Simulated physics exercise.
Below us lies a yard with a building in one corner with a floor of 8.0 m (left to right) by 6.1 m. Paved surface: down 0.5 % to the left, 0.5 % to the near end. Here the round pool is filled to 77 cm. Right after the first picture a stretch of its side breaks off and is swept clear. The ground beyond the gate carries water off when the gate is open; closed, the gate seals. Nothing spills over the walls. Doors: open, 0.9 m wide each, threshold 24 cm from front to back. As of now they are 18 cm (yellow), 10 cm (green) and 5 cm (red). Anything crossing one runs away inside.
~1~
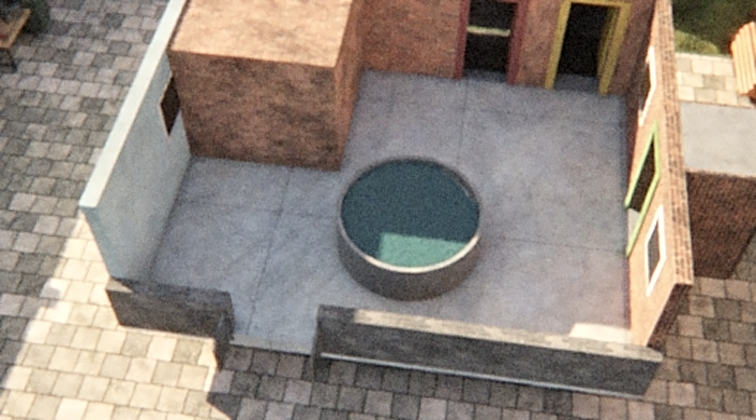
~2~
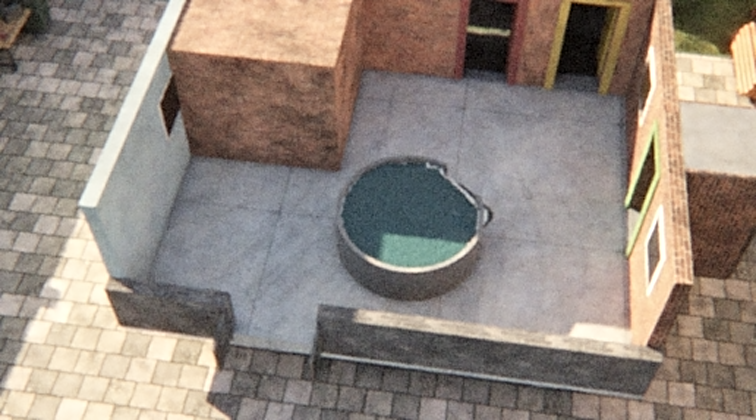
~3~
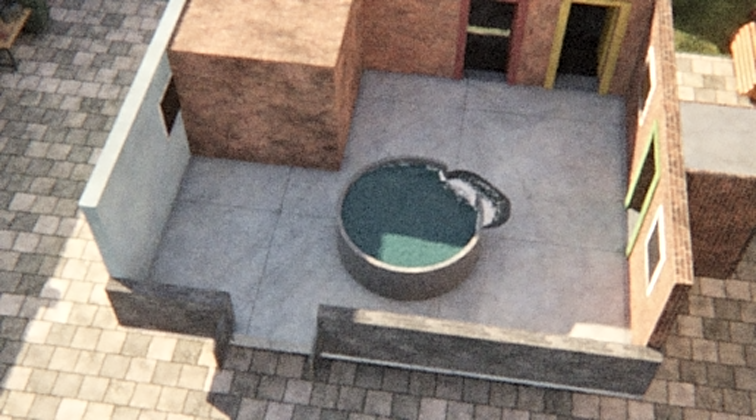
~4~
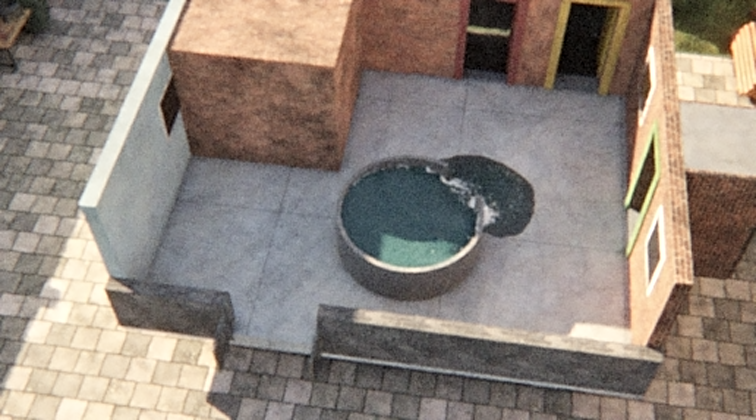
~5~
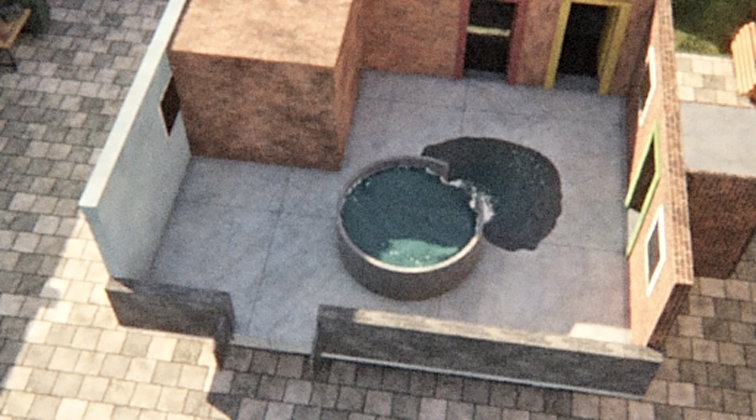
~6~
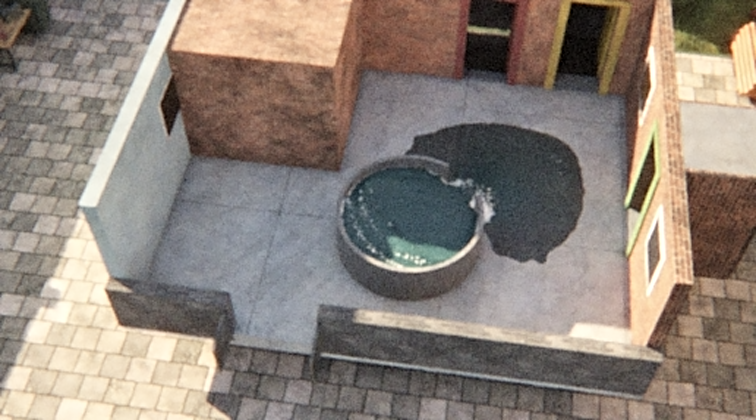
In a walled yard with a brick block in one corner, a round pool of still water broke open on its far side, and water poured out, spreading a dark, widening patch across the paved floor.
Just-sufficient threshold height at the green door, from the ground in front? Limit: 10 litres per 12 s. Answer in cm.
At least 16 cm or so.
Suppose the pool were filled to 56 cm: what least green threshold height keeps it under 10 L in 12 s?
10.5 cm.
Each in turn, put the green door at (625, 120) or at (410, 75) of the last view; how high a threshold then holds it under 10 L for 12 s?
You'd want roughly 28 cm there first, then roughly 11.0 cm.
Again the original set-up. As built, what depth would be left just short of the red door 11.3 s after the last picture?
It comes to about 6.5 centimetres deep.
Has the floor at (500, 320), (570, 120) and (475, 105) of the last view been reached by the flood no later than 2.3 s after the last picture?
I'd mark them spared by the flood, touched by the flood and touched by the flood, respectively.
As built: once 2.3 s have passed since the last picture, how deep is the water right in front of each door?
Door depths (cm): Yellow = 29, green = 13, red = 15.
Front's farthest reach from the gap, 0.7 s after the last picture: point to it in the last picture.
Pixel: About (622, 100).
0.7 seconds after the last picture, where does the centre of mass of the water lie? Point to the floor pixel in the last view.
I'd put it close to (442, 220).
Then, 0.7 s after the last picture water covers 35 % of the floor, deepest (37 cm) near (470, 207); 5 cm at the green door, 0 litres in over its 10 cm threshold.
Then, 2.3 s after the last picture water covers 40 % of the floor, deepest (30 cm) near (585, 97); 13 cm at the green door, 32 litres in over its 10 cm threshold.
Then, 11.3 s after the last picture water covers 95 % of the floor, deepest (13 cm) near (202, 278); 6 cm at the green door, 54 litres in over its 10 cm threshold.
At the green door as built, the water peaked near 16 cm, 1.5 s after the last picture.
Run again over the same 12 s with other heights there, 22 litres in over 13 cm, 4 litres over 18 cm. The limit of 10 litres is kept from about 16 cm up.
